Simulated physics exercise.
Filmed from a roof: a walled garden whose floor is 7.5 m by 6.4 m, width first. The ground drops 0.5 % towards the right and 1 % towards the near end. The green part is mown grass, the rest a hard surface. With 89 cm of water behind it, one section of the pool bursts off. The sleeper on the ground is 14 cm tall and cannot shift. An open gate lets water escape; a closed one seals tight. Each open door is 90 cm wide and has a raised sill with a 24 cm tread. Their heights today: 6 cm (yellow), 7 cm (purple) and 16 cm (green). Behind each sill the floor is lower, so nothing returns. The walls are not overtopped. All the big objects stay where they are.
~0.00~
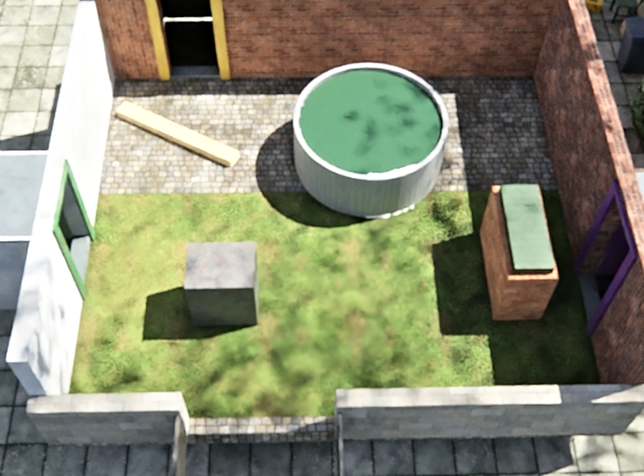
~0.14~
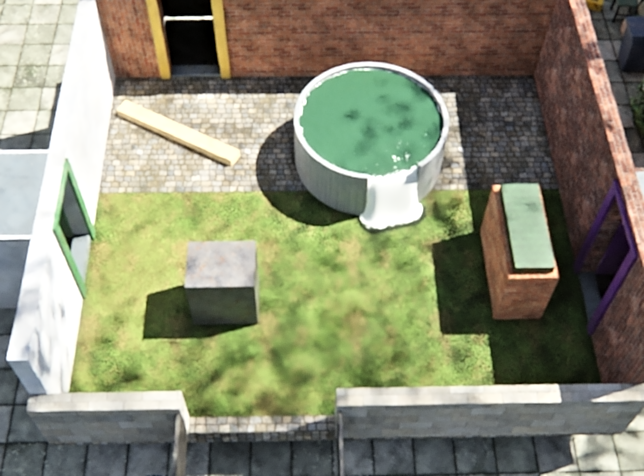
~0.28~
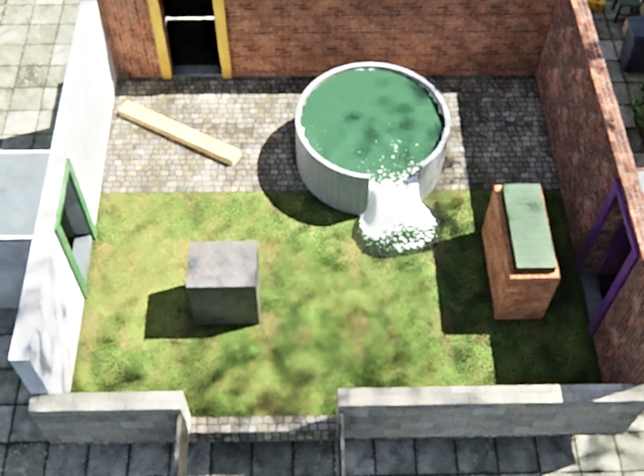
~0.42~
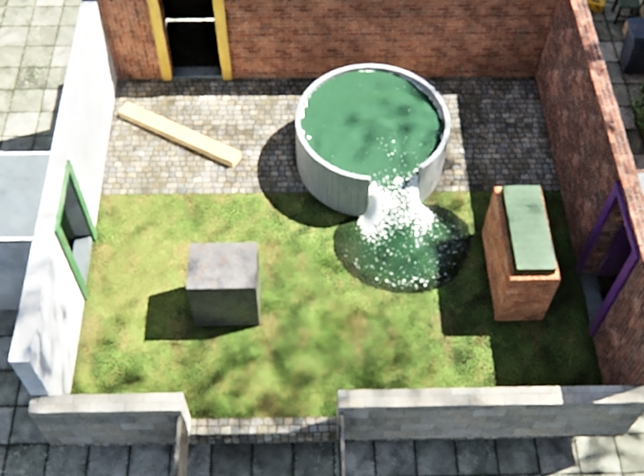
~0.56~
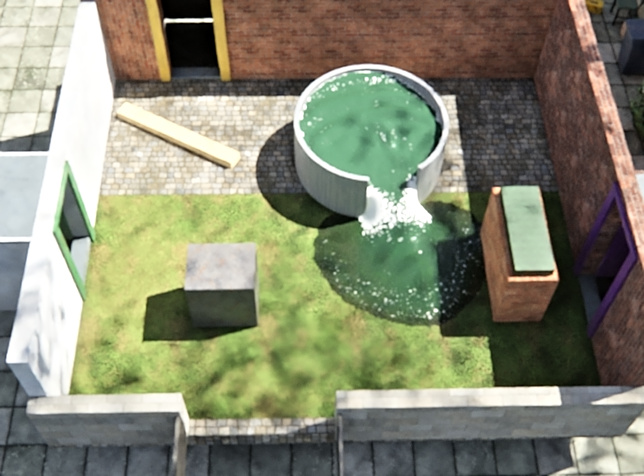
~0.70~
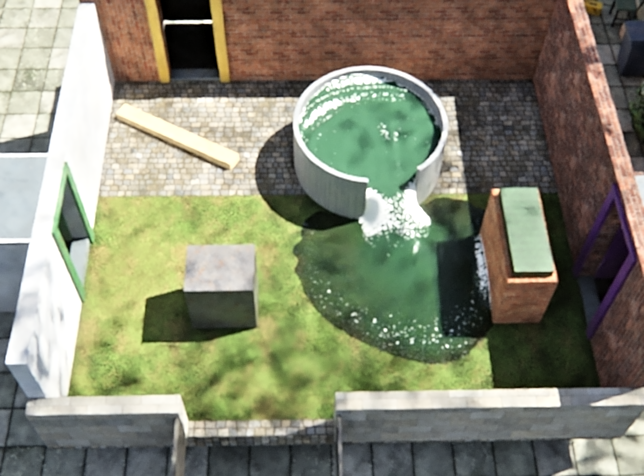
A round pool bursts open at the front and green water spreads across the grass.
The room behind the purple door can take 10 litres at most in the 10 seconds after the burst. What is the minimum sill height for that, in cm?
At least 13 cm or so.
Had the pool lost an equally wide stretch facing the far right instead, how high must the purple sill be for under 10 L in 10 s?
About 14.5 cm.
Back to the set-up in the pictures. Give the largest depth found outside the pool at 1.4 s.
Up to some 42 cm.
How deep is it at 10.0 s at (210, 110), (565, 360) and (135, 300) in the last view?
In that order: 0, 12 and 6 cm.
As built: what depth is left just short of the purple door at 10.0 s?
Roughly 11.5 cm deep.
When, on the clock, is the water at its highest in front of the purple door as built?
Around 6.0 s.
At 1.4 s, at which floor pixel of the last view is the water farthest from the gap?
At about (535, 415).
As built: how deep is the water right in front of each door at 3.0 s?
In cm: Yellow 0, purple 7, green 0.
After 1.4 s water covers 25 % of the floor, deepest (42 cm) near (390, 224); it has not reached the purple door.
After 3.0 s water covers 40 % of the floor, deepest (34 cm) near (599, 414); 7 cm at the purple door, 0 litres in over its 7 cm sill.
After 10.0 s water covers 85 % of the floor, deepest (14 cm) near (587, 414); 12 cm at the purple door, 89 litres in over its 7 cm sill.
At the purple door as built, the water arrived by 2.8 s and peaked near 14 cm at 5.8 s.
With a sill of 11 cm, 28 litres would have come in within the 10 s; with 14.5 cm, 2 litres. So under 10 litres takes about 13 cm.
